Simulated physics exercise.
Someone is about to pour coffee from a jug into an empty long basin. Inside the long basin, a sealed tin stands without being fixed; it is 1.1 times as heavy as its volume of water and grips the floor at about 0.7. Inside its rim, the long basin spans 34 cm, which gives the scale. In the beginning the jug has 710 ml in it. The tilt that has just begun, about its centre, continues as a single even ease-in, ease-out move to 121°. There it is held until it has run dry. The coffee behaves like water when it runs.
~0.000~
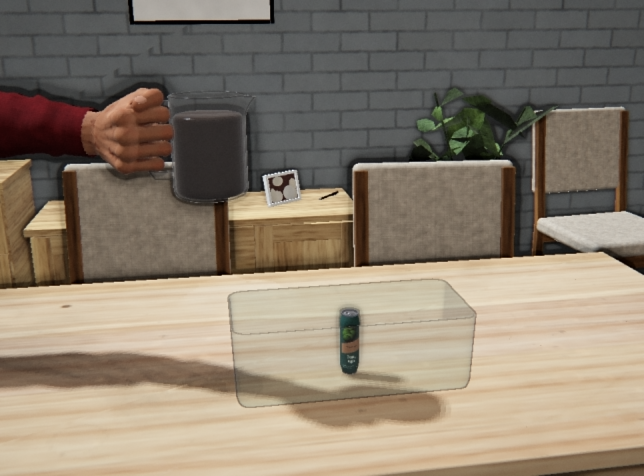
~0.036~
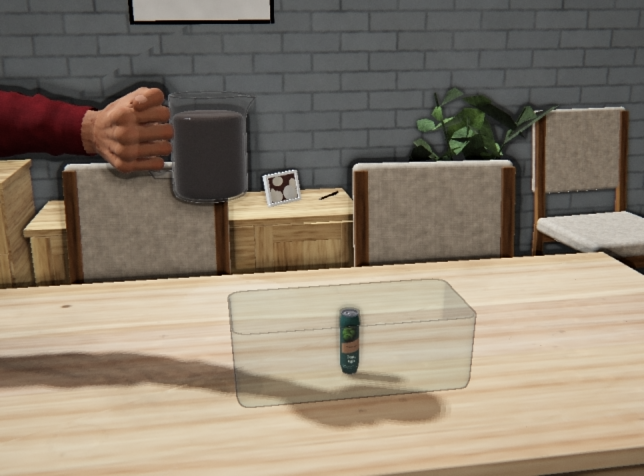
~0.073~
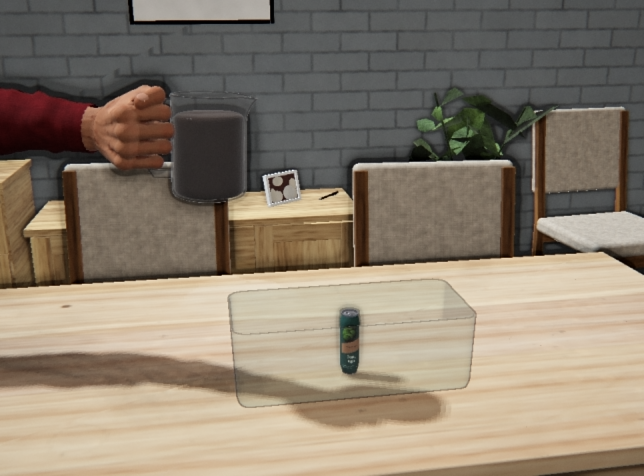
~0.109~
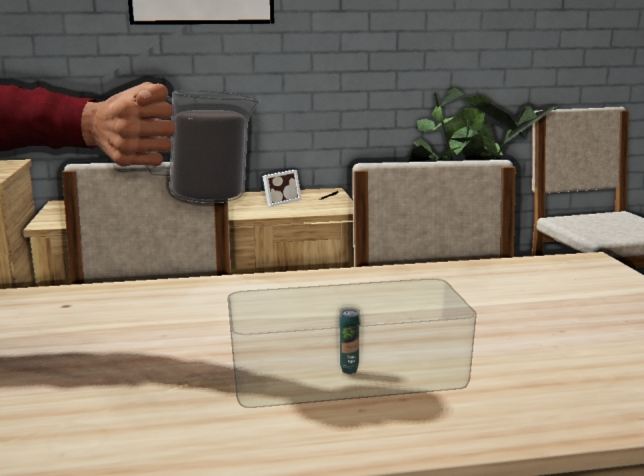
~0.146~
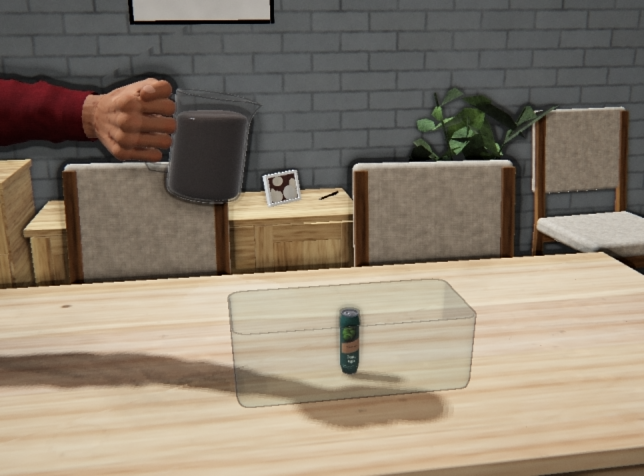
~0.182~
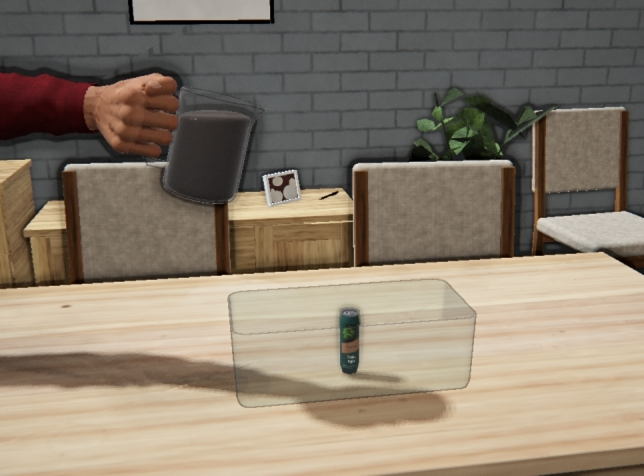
A hand in a red sleeve held a glass jug of dark coffee above a wooden table, then slowly tilted it a little to the right, while a clear basin with a small tin inside sat still.
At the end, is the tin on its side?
It pitches over.
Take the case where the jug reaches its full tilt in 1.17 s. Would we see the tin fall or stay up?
Outcome - the tin ends up overturned.
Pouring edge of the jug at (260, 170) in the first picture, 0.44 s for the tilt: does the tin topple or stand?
Then the tin remains standing.
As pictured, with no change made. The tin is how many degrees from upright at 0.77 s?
I'd say it is close to 15 degrees off upright.
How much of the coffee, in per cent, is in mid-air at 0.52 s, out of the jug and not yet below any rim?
22 %.
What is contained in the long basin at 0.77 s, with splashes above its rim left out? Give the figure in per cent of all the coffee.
Around 46 in a hundred.
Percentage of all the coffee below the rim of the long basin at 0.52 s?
Roughly 0 percent.
By 0.52 s the tilt is 87° and 78 per cent is still to pour; the tin stands where it began.
By 0.77 s the tilt is 120° and 16 per cent is still to pour; the tin leans 14°.
By 1.03 s the tilt is 121° and 0 per cent is still to pour; the tin lies on its side.
By 1.31 s the tilt is 121° and 0 per cent is still to pour; the tin lies on its side.
At rest the tin lies on its side.
